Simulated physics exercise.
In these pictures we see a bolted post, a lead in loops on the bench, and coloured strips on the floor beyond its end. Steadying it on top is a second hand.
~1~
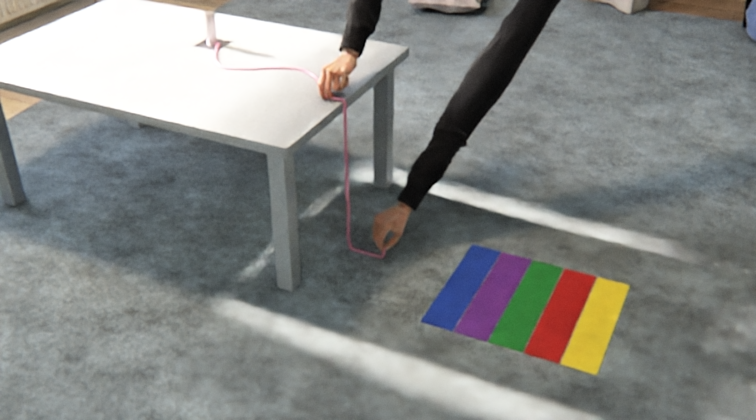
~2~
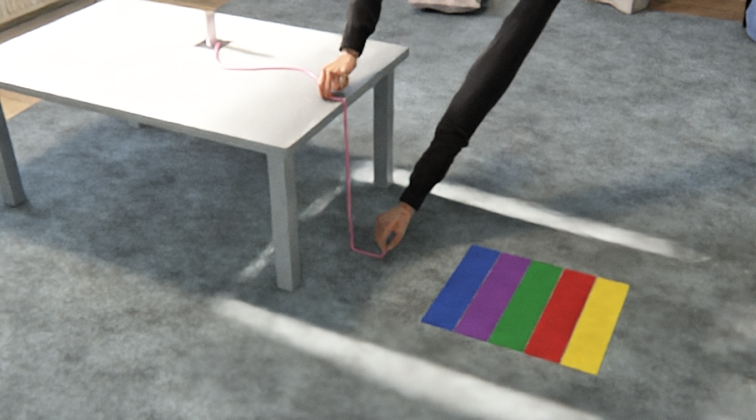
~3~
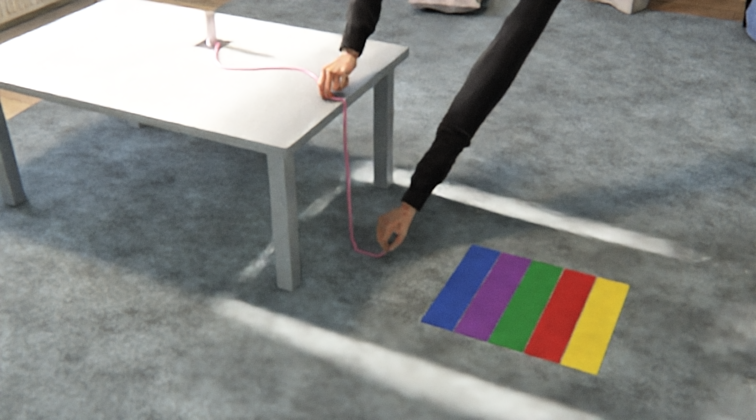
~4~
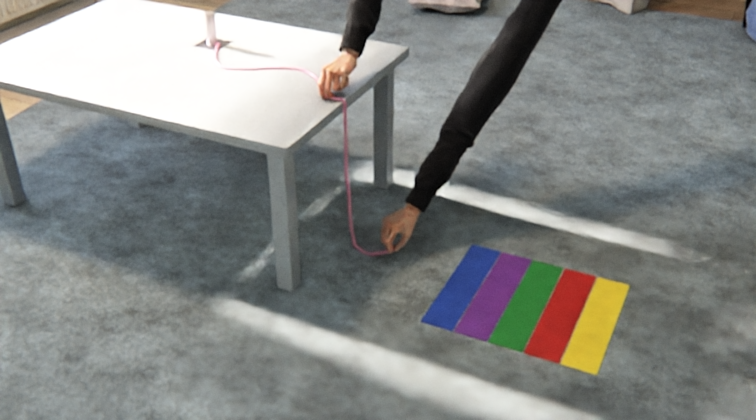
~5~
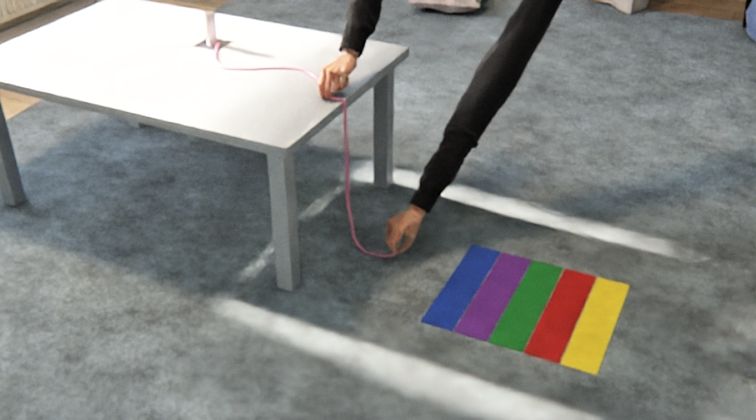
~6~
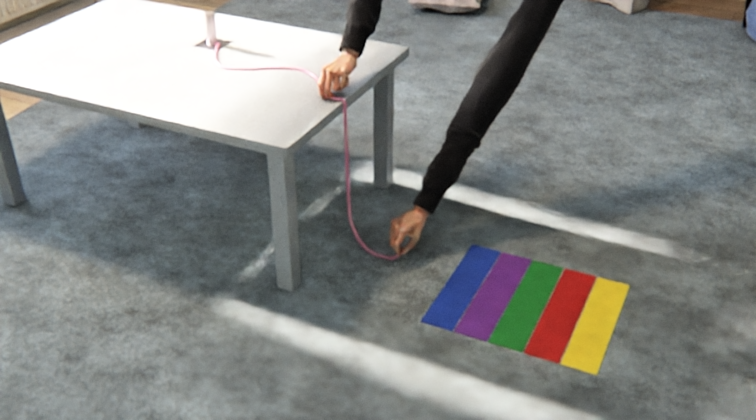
To begin with, one hand holds a pink lead at the edge of a white table while another holds its end near the floor, left of five coloured strips. The lower hand then moves slightly right, toward the blue strip, drawing the hanging lead into a softer curve while the upper hand stays still.
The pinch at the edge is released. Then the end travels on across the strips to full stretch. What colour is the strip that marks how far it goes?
That strip is green.
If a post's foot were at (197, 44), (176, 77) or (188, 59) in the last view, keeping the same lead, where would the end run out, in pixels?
(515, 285), (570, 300) and (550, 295), in that order.
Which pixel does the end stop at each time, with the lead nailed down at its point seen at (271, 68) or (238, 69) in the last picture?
(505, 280), then (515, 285).
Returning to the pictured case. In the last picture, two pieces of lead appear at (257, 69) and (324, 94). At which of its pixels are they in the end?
Result - first point (284, 69), second point (365, 111).
Early on, end near (486, 276); over purple.
Midway, end near (520, 285); over green.
At the end of the slack, end near (540, 290); over green. The end stops over the green strip.
